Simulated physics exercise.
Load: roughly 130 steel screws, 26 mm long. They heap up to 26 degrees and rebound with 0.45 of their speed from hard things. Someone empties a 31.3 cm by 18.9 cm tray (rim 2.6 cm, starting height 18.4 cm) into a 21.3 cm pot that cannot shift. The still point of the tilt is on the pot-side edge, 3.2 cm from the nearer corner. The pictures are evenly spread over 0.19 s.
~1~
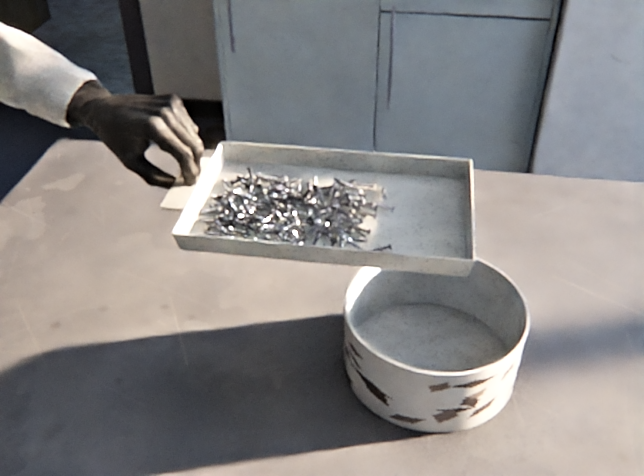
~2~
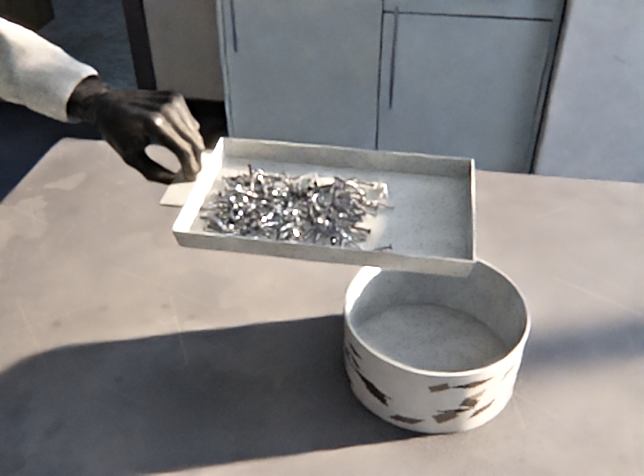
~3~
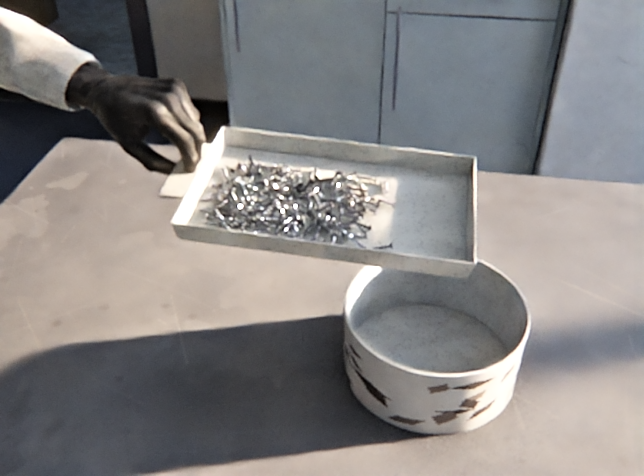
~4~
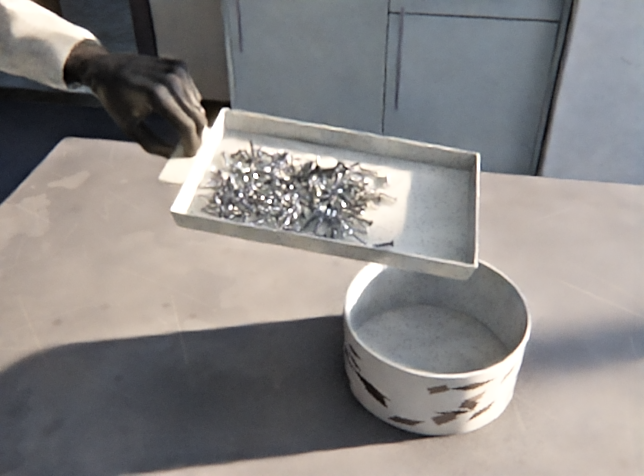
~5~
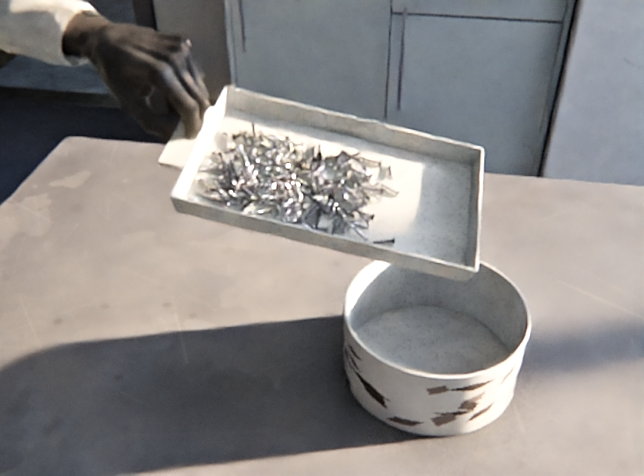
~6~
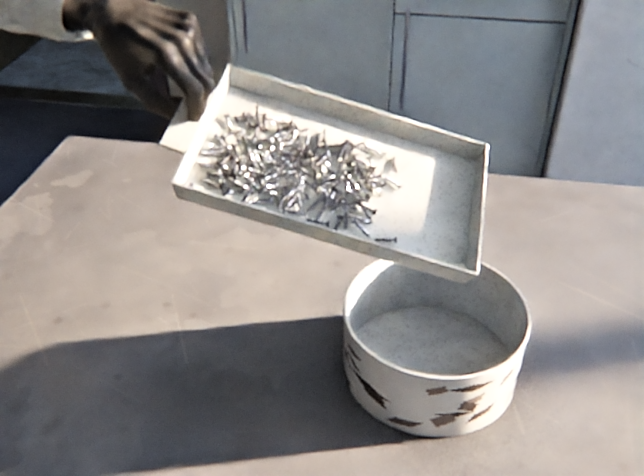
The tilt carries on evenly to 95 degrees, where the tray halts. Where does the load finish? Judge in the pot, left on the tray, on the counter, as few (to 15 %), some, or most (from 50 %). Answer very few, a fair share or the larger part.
Pot: A fair share, tray: Very few, counter: The larger part.
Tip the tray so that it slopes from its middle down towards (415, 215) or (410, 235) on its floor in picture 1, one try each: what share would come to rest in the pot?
Some 25 and 40 per cent.
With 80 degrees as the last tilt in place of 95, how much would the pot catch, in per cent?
Then about 35 per cent.
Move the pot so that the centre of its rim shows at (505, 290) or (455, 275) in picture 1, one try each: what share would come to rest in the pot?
Some 30 and 5 per cent.
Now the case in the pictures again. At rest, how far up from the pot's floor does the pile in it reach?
Some 1.5 cm.
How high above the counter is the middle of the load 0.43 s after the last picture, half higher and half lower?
Roughly 20 cm.
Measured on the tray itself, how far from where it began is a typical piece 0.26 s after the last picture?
Some 5 cm.
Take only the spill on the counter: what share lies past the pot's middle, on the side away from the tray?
About 100 per cent.
Then, 0.26 s after the last picture, tilt 57 degrees; the tray holds 100 %, the pot 0 %.
Then, 0.43 s after the last picture, tilt 82 degrees; the tray holds 90 %, the pot 0 %.
Then, 0.73 s after the last picture, tilt 95 degrees; the tray holds 0 %, the pot 40 %.
In the end, pot 40 %, tray 0 %, counter 60 %.
